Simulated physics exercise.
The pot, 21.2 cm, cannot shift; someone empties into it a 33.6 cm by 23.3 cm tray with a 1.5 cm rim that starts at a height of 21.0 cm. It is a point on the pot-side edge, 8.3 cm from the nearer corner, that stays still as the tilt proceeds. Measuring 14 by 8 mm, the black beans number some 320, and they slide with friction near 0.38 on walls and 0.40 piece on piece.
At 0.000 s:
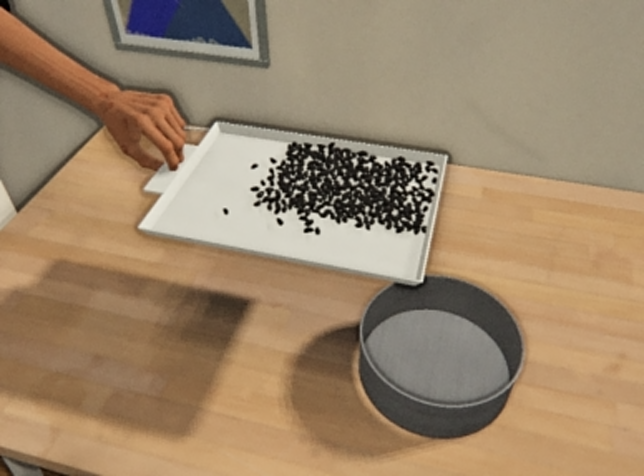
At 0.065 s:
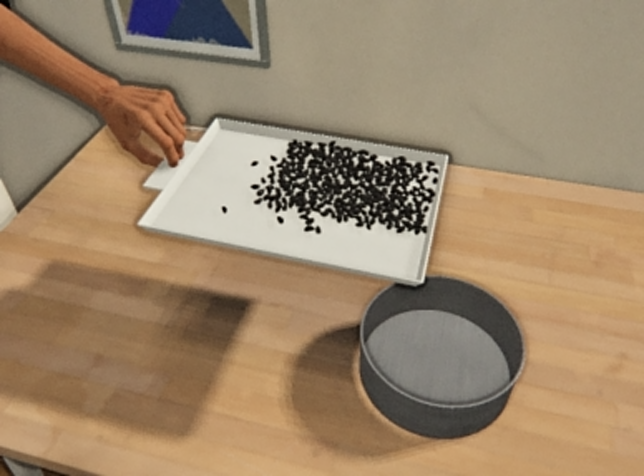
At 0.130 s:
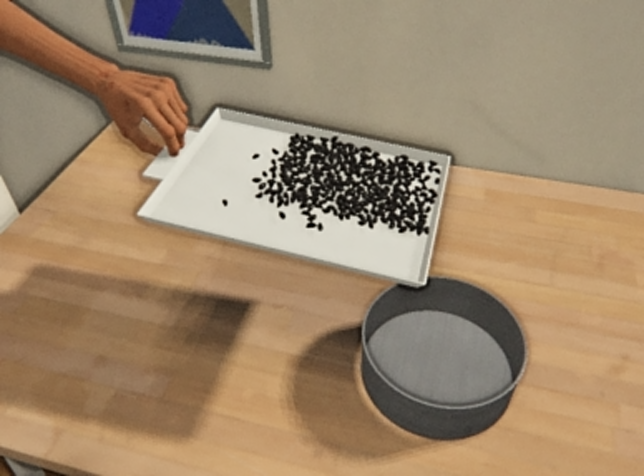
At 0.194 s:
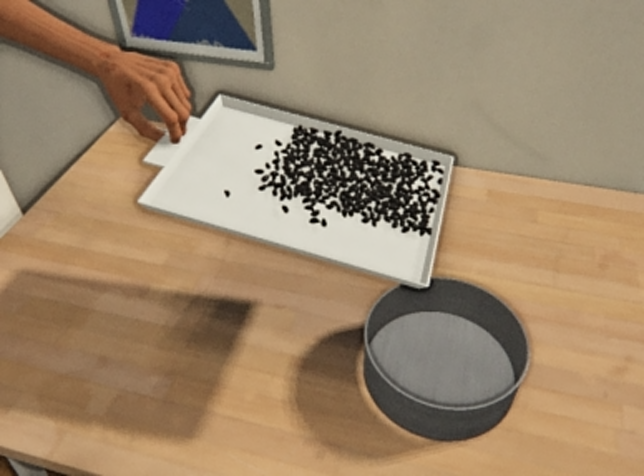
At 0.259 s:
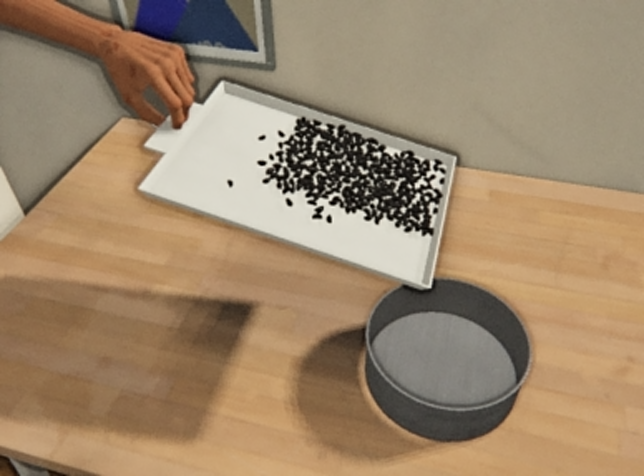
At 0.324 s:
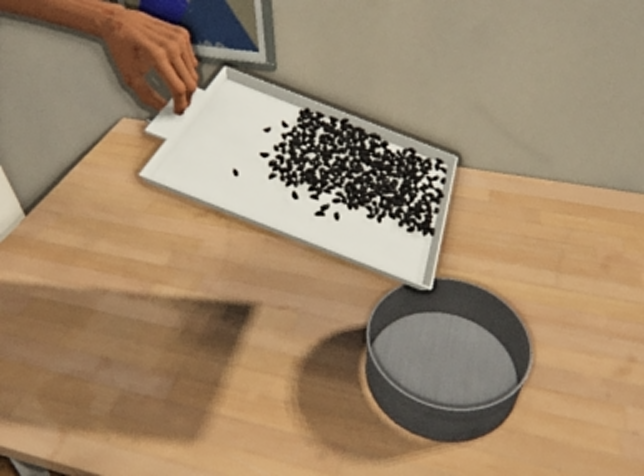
A hand at the left raises its end of a white tray scattered with small black beans, tilting it gradually down to the right, while a round grey pot sits on the wooden table by the tray's lower front corner.
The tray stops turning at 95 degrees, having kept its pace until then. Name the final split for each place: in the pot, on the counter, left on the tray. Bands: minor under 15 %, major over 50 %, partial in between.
In order: Pot: Chances are the heavier share of the lot sits there; counter: Chances are a considerable fraction of the lot sits there; tray: Chances are a negligible share of the lot sits there.
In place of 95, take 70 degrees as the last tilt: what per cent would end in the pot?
Estimated share: About 65 %.
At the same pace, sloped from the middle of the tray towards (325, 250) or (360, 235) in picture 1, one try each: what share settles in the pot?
First try: About 75 percent; second try: About 100 percent.
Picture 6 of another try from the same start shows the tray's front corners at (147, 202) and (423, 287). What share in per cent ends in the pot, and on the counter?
The pot gets 95 and the counter 5.
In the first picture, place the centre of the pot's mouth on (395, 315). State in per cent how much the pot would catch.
Estimate: ~ 55 %.
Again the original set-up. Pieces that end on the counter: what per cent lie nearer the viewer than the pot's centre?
About 0 per cent.
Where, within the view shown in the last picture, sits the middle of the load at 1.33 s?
Roughly (454, 340).
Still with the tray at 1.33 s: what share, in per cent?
About 15% of the load.
Then, at 0.93 s, tilt 53 degrees; the tray holds 75 %, the pot 5 %.
After 1.33 s, tilt 78 degrees; the tray holds 15 %, the pot 50 %.
Then, at 1.82 s, tilt 95 degrees; the tray holds 0 %, the pot 70 %.
In the end, at 2.7 s, pot 70 %, counter 30 %, tray 0 %.
